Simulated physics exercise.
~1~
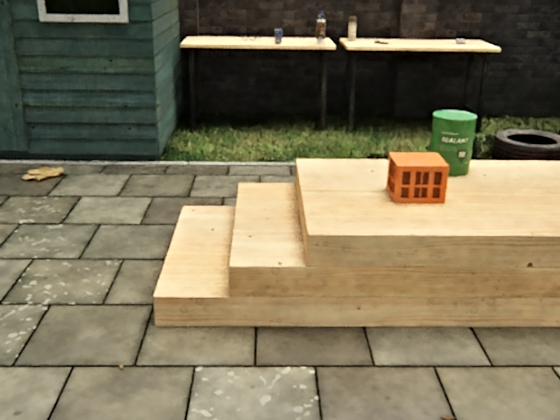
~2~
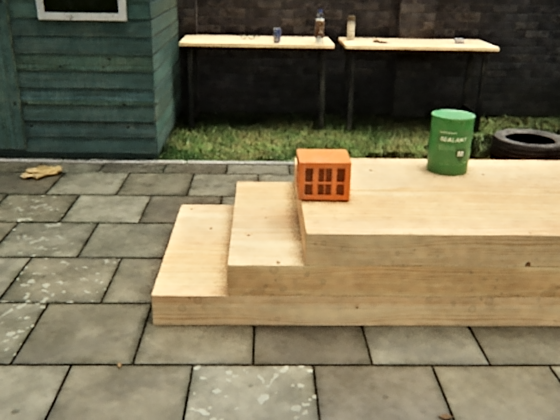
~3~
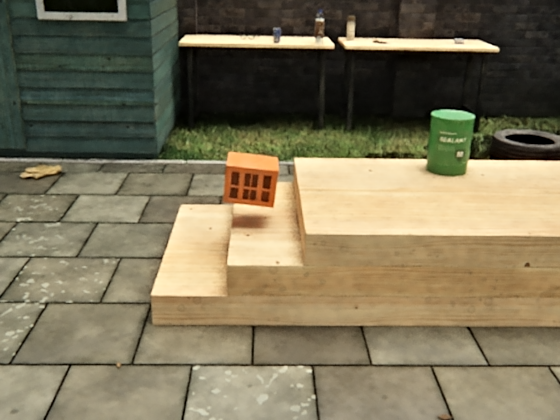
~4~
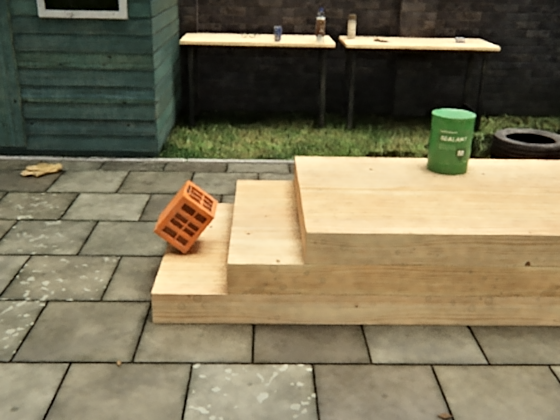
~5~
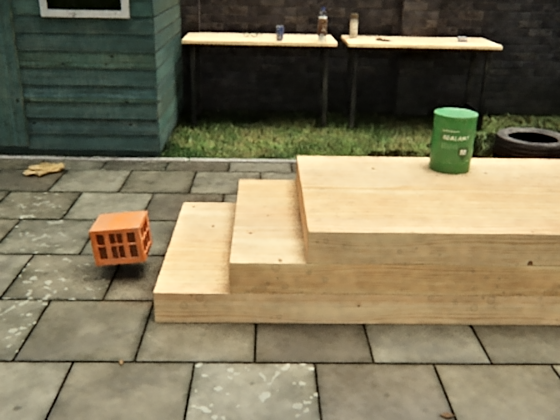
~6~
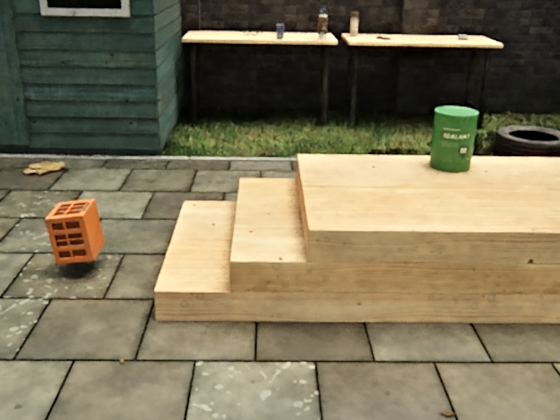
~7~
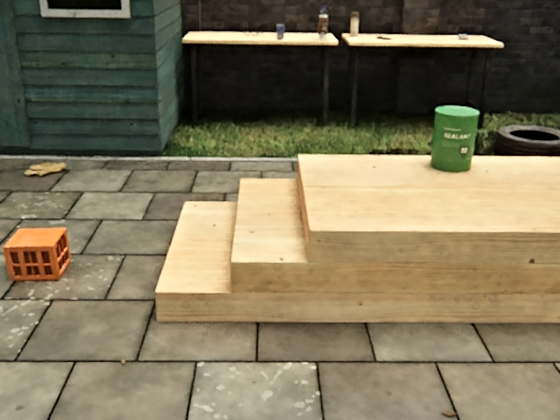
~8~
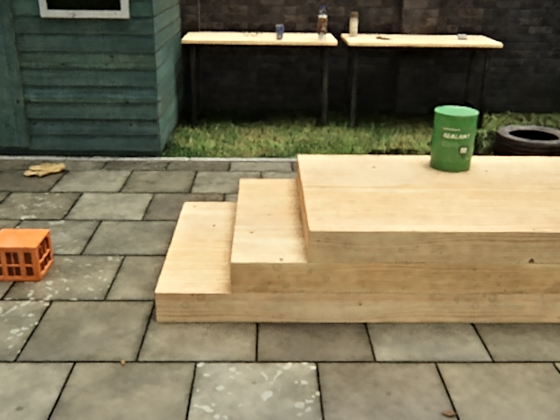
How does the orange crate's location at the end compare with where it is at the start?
At the start the orange crate is on top of the wooden platform next to the green pail. At the end it is down on the grey paving at the left edge of the view, well away from the steps.
